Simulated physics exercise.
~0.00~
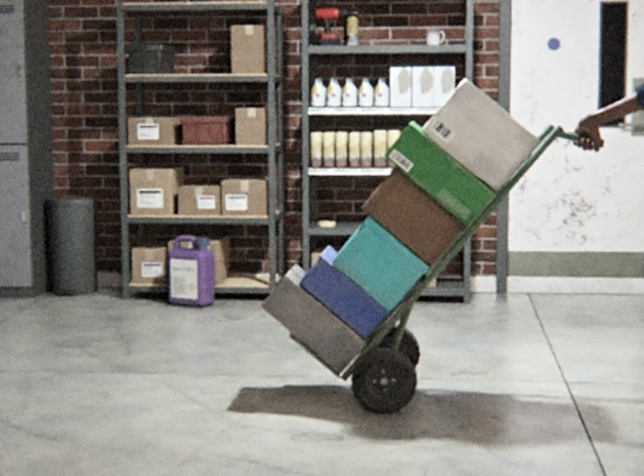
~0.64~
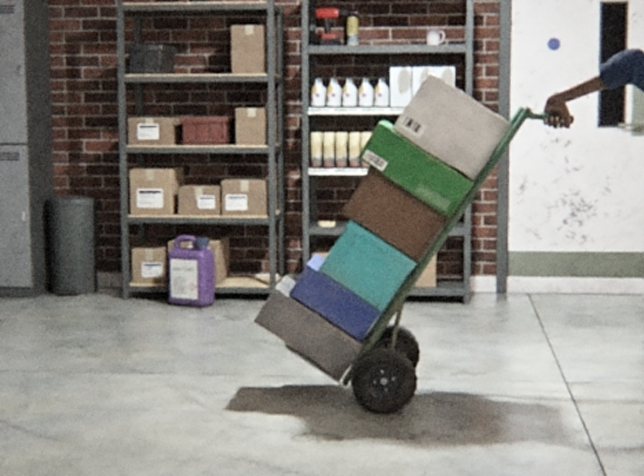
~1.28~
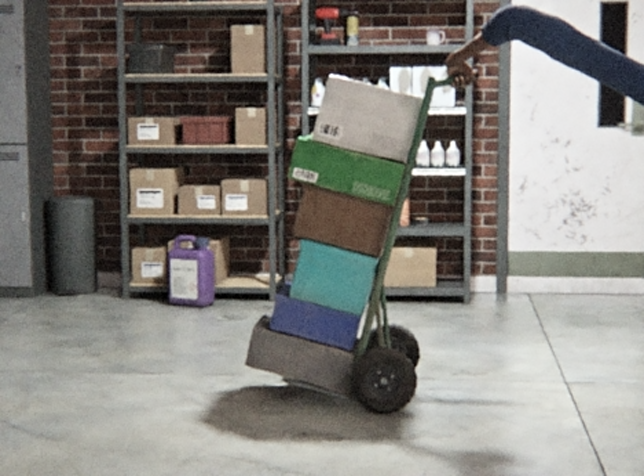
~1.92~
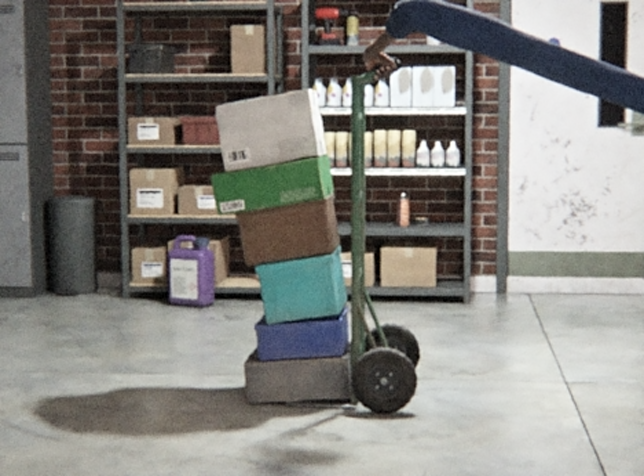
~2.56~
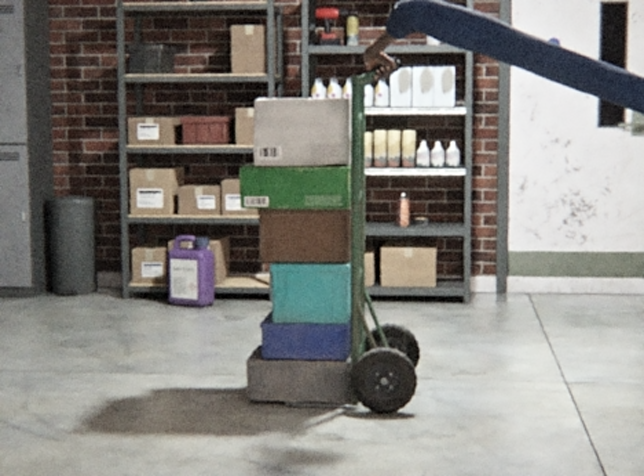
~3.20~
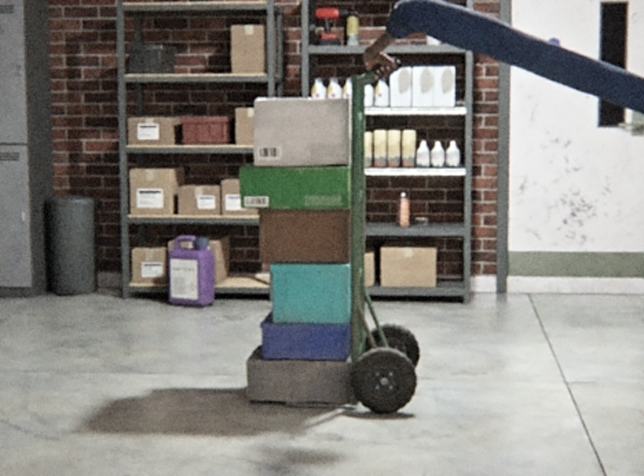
To begin with, a hand at the right grips the handle of a green two-wheeled hand truck, leaning back under a stack of six boxes in a storage room. The hand pushes the handle up and to the left, slowly at first and then faster, swinging the stack toward upright. As the truck reaches vertical, it stops, and the upper boxes, including the white, green and turquoise ones, rock out to the left. They then settle back into place. The truck ends upright and held, with all six boxes still stacked and none fallen.
